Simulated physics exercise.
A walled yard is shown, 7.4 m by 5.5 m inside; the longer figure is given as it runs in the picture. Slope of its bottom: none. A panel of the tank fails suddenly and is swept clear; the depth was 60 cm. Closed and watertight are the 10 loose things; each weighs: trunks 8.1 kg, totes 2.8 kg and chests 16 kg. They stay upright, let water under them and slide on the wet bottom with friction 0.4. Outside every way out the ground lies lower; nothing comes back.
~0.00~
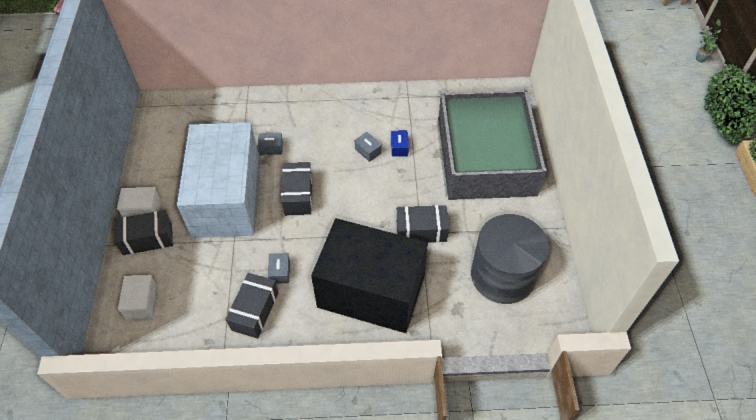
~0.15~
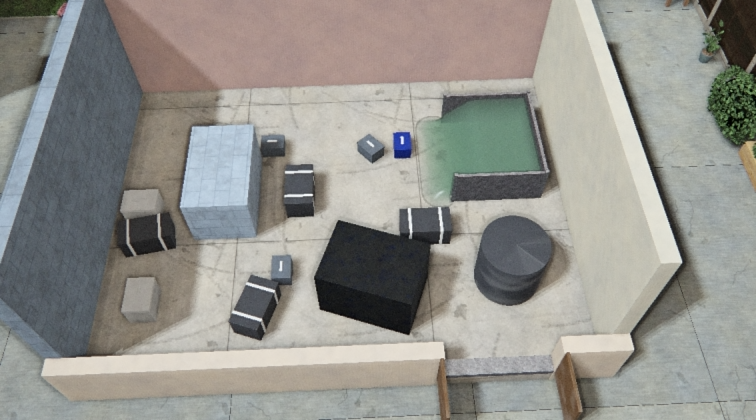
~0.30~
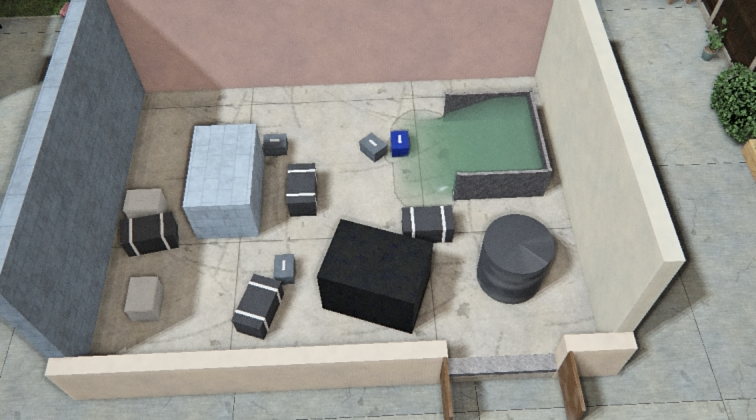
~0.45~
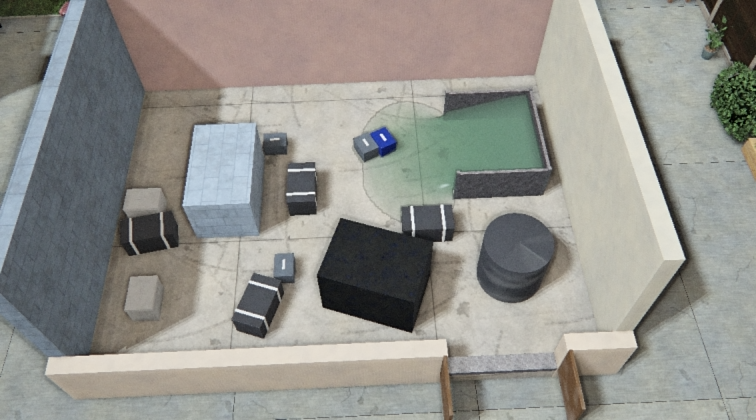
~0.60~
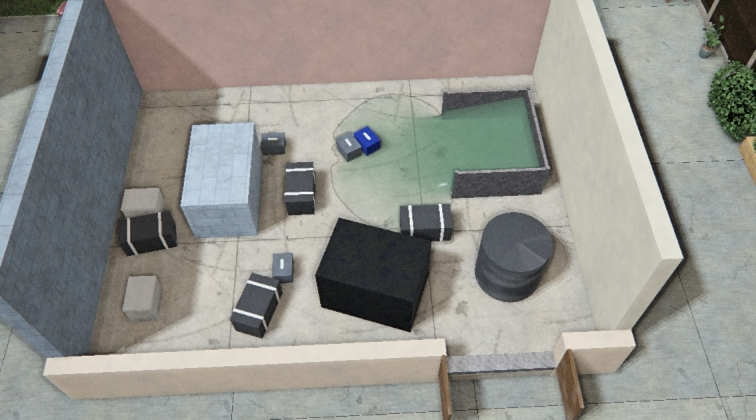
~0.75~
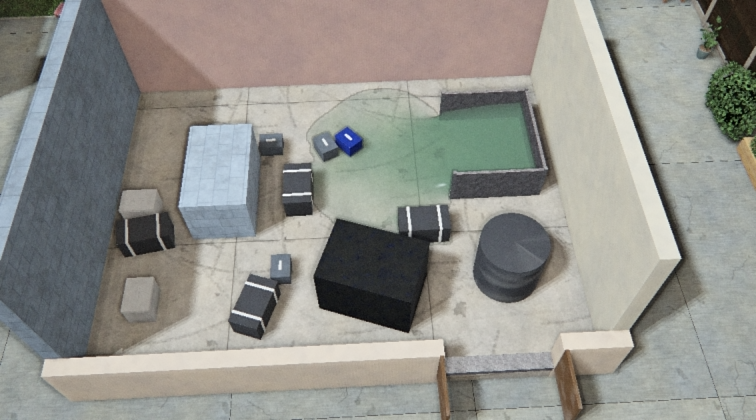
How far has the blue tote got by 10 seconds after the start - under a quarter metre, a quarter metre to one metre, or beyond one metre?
Beyond one metre.
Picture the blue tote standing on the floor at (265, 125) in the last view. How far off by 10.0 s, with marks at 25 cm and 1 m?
Short answer: It drifts a great distance.
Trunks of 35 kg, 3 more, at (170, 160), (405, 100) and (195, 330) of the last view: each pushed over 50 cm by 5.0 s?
Well, in that order it's higher, lower and lower.
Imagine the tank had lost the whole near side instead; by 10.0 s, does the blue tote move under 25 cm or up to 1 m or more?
After that, the blue tote shifts somewhat.
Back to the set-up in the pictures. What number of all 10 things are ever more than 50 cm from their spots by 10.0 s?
It works out to 9.
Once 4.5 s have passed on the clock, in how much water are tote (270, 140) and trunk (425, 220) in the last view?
Some 8 cm at the first, some 2 cm at the second.
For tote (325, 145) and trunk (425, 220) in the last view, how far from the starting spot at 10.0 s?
Respectively: 350 cm / 30 cm.
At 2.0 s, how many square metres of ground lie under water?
I'd put it close to 19 m2.
After 2.0 s the blue tote is near (223, 108), 3.2 m from its start, afloat; 0 of 10 are out; 3 afloat.
After 4.5 s the blue tote is near (135, 117), 4.7 m from its start, afloat; 0 of 10 are out; 6 afloat.
After 7.0 s the blue tote is near (111, 238), 5.0 m from its start, afloat; 0 of 10 are out; 9 afloat.
After 10.0 s the blue tote is near (139, 273), 4.8 m from its start, afloat; 0 of 10 are out; 8 afloat.
